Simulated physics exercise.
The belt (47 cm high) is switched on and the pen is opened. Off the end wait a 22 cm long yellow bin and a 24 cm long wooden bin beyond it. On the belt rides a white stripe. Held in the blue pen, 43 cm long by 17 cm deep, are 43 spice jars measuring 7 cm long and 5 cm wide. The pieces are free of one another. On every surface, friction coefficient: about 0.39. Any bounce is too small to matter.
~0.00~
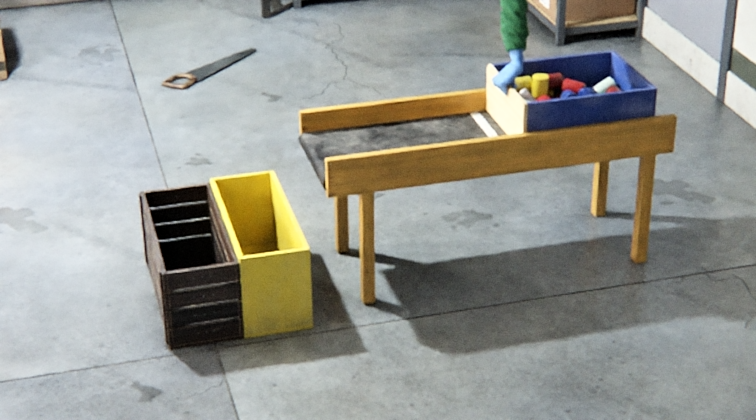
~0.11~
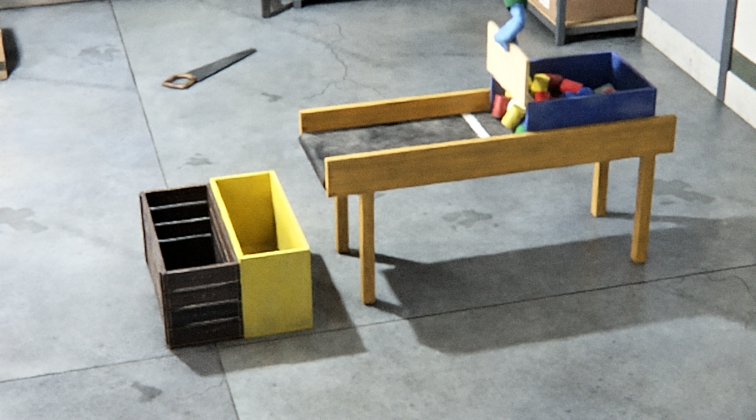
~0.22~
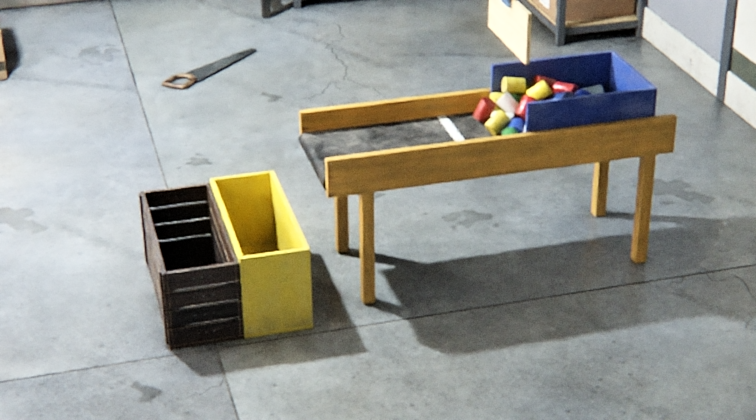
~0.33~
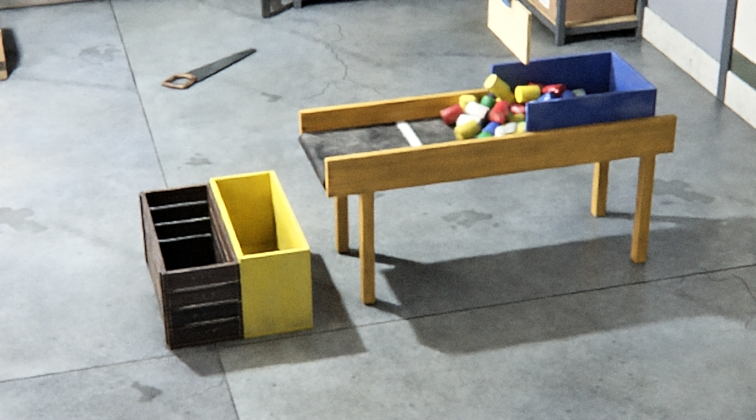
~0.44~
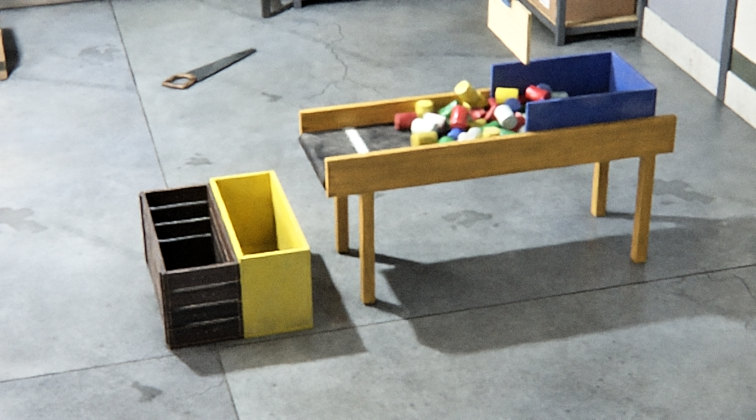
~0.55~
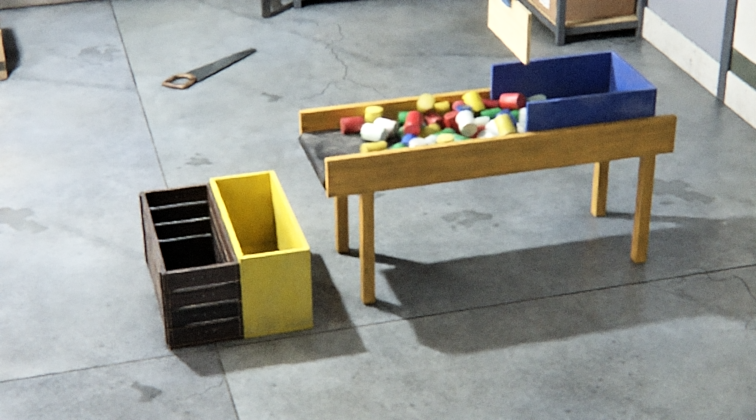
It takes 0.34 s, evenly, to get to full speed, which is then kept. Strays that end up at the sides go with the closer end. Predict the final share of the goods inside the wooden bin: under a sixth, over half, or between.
Over half of the goods.
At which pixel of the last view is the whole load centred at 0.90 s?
About (303, 149).
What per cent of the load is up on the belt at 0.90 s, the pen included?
Roughly 45 per cent.
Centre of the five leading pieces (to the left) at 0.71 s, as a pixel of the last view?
Centre: About (297, 148) px.
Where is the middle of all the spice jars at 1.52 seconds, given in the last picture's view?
Centre: Approx. (186, 279).
After 0.71 s, 2 still in the blue pen, 37 on the belt and 4 in the air.
After 0.90 s, 3 in the wooden bin, 20 on the belt and 20 in the air.
After 1.17 s, 29 in the wooden bin, 2 on the belt and 12 in the air.
When it is over (at 1.52 s), 2 in the yellow bin and 41 in the wooden bin. Asked share, 41 of 43, 95 per cent.
